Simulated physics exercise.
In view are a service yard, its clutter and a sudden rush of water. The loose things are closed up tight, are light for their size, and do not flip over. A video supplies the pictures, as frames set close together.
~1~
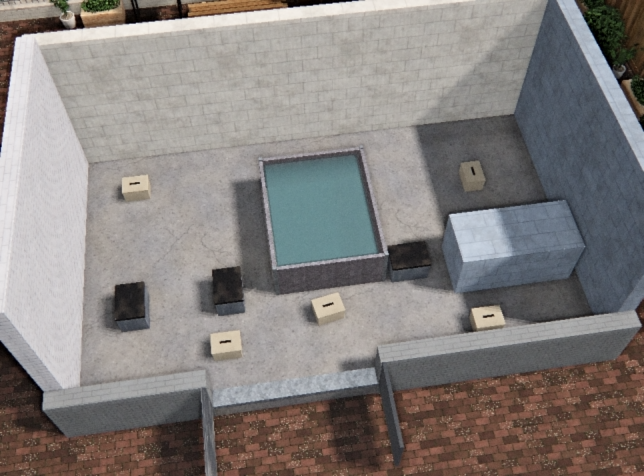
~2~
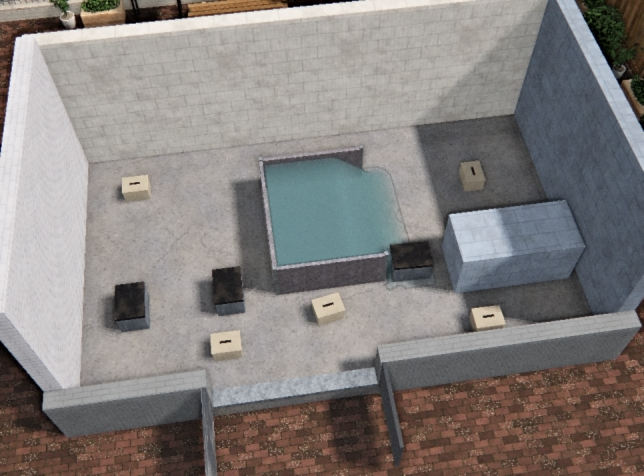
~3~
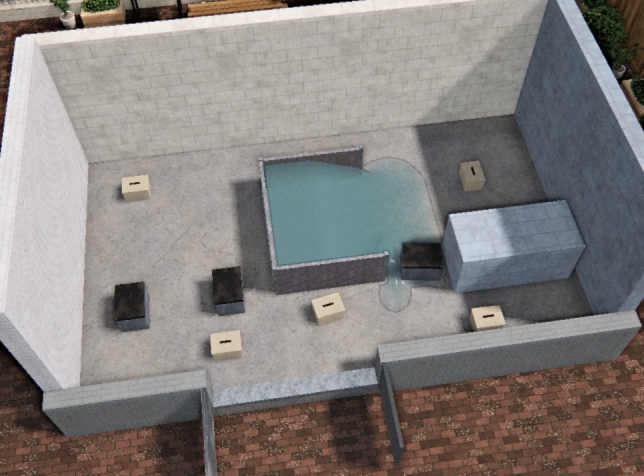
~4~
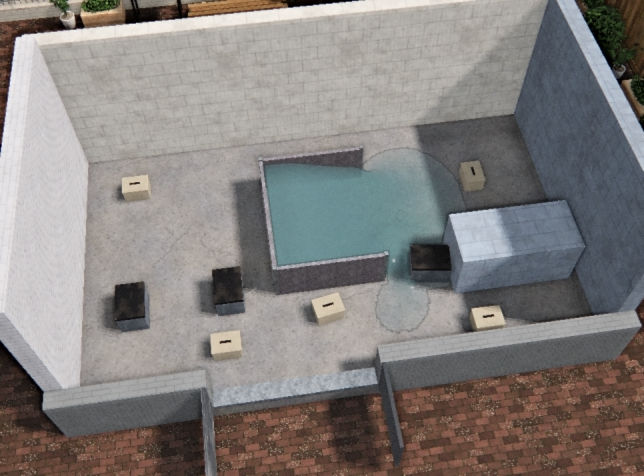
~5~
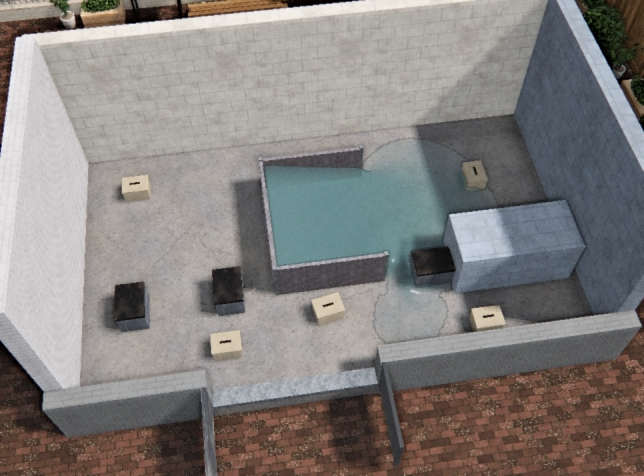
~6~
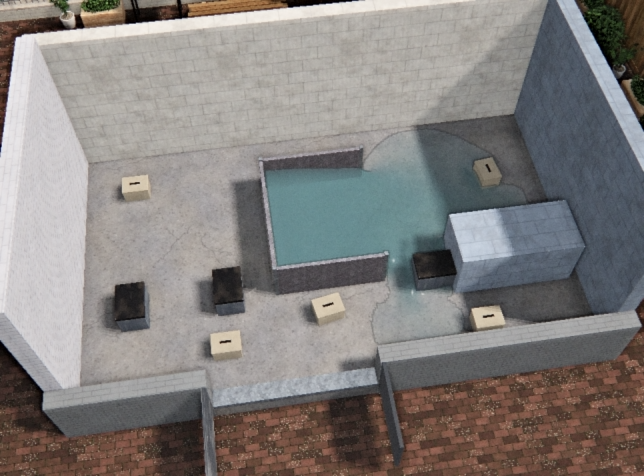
In a walled yard, the right side of a raised pool vanished and water spread across the floor, nudging a dark chest right against a large pale block, then shifting a cream box slightly right.
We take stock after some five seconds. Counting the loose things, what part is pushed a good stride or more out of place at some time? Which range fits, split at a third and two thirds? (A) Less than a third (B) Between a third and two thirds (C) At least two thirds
Between a third and two thirds.
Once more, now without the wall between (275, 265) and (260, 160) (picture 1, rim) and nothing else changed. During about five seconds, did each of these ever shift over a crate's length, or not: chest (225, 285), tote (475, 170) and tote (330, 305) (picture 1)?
Results in order: Cleared that distance / stayed short / cleared that distance.
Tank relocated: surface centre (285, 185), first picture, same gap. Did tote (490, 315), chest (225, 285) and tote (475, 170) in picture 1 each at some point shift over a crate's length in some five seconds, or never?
First got that far, then never got that far, then got that far.
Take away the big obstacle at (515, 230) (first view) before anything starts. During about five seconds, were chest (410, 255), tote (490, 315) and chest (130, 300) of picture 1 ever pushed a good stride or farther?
Item one was driven off; item two was driven off; item three never went far.
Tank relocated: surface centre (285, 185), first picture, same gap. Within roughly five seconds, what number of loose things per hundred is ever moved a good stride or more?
My reckoning says roughly 40 percent.
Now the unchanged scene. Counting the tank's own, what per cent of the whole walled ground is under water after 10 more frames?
I'd put it near 45 percent.
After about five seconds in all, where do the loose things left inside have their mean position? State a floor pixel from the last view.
It lands somewhere near (278, 283).
A moment on, 2 of 8 are well off their spots; 0 afloat.
Next, 2 of 8 are well off their spots; 1 afloat.
Later, 3 of 8 are well off their spots; 2 afloat.
In the end, 2 of 8 are well off their spots, and 3 have been at some point; 2 afloat.
